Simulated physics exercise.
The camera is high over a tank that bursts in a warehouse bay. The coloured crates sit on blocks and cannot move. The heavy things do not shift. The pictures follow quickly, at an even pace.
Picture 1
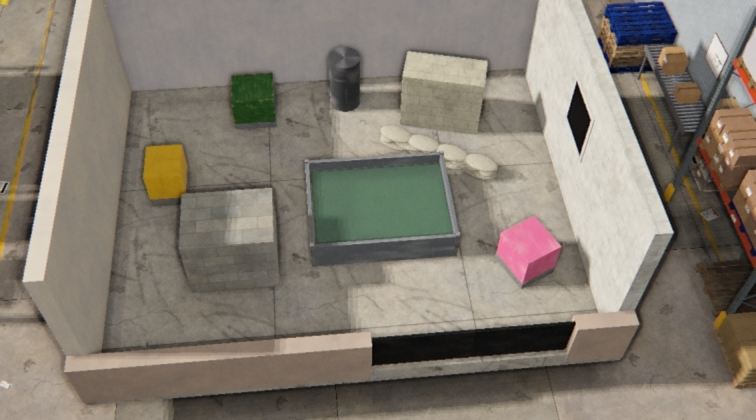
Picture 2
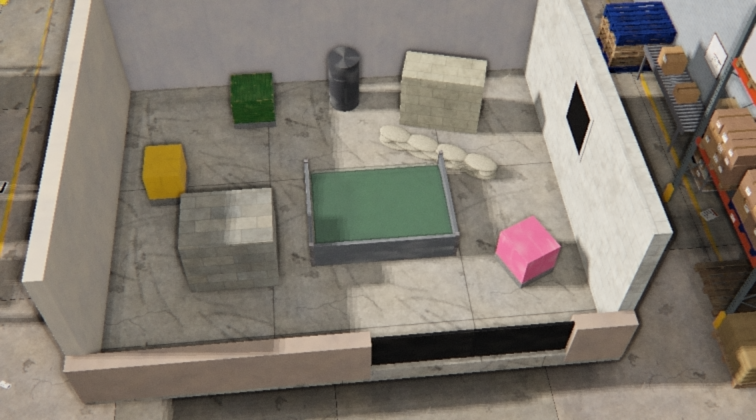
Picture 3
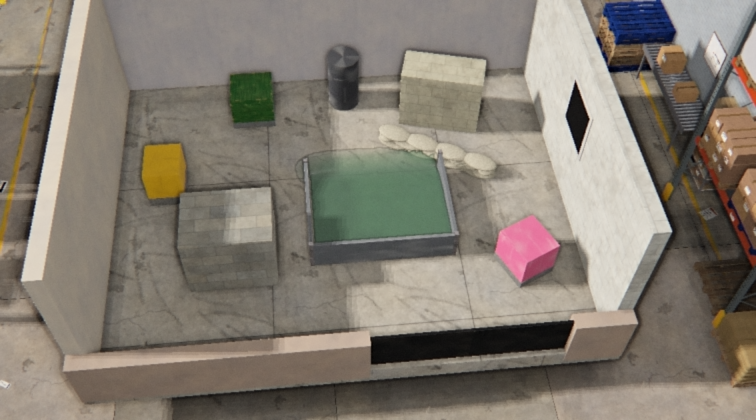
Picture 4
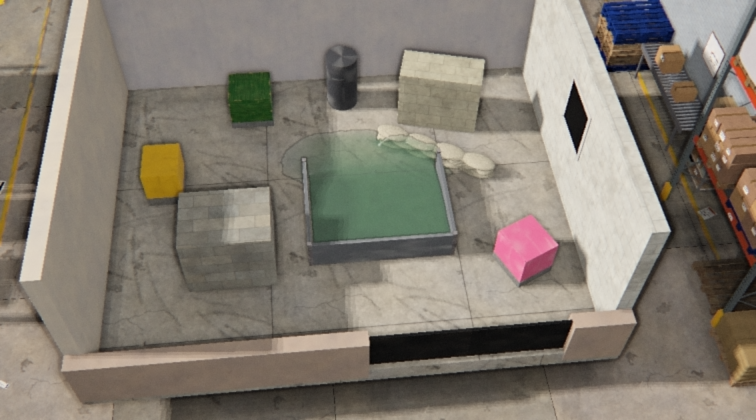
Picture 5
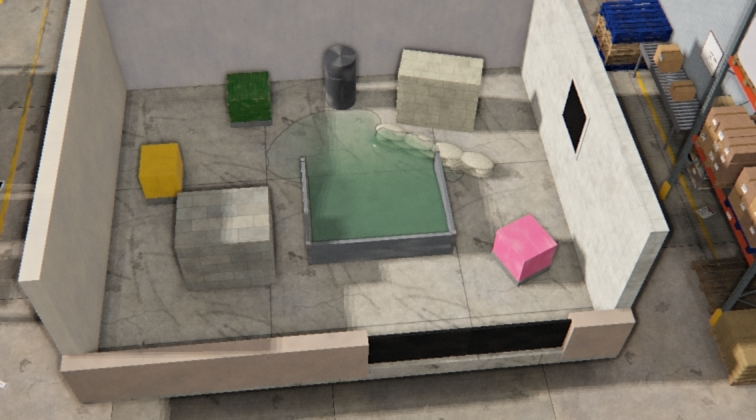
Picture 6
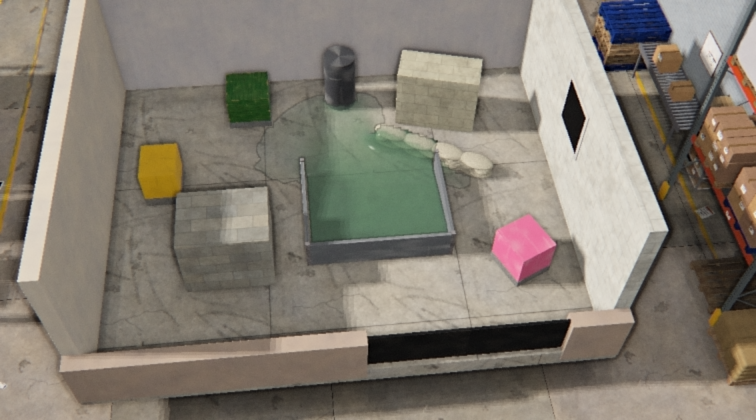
In the video, a grey-walled tank of still green water loses its far side, and the water pours out through the gap, spreading in a thin sheet across the concrete floor past white sandbags toward a dark barrel.
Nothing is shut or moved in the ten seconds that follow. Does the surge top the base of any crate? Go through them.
One by one: The pink crate escapes dry; the green crate is wetted; the yellow crate escapes dry.
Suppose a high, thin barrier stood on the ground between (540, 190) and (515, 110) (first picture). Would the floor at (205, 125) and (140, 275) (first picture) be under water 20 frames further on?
In that order: Awash, no water.
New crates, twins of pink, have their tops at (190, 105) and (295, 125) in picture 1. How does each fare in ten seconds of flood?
In turn: Stays dry, is topped.
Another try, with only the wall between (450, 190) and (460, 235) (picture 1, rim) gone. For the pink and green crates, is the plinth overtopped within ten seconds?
In short: The pink crate takes water, the green crate remains dry.
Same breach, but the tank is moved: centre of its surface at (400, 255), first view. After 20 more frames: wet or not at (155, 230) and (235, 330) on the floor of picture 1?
One after the other: Not flooded, clear.
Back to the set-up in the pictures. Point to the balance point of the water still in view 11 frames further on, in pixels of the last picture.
Close to (348, 162).
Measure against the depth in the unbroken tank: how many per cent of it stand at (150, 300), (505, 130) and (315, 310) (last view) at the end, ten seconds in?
In turn 6, 10 and 4 in a hundred.
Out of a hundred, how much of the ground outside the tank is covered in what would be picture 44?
Some 65 per cent.
A moment on, water covers 15 % of the floor; the pink crate not reached, the green crate water round its plinth, the yellow crate not reached.
Next, water covers 30 % of the floor; the pink crate water round its plinth, the green crate water round its plinth, the yellow crate not reached.
Then, water covers 40 % of the floor; the pink crate water round its plinth, the green crate water round its plinth, the yellow crate water round its plinth.
Later, water covers 65 % of the floor; the pink crate water round its plinth, the green crate water round its plinth, the yellow crate water round its plinth.
In the end, water covers 90 % of the floor; the pink crate stayed above the water, the green crate was topped, the yellow crate stayed above the water.
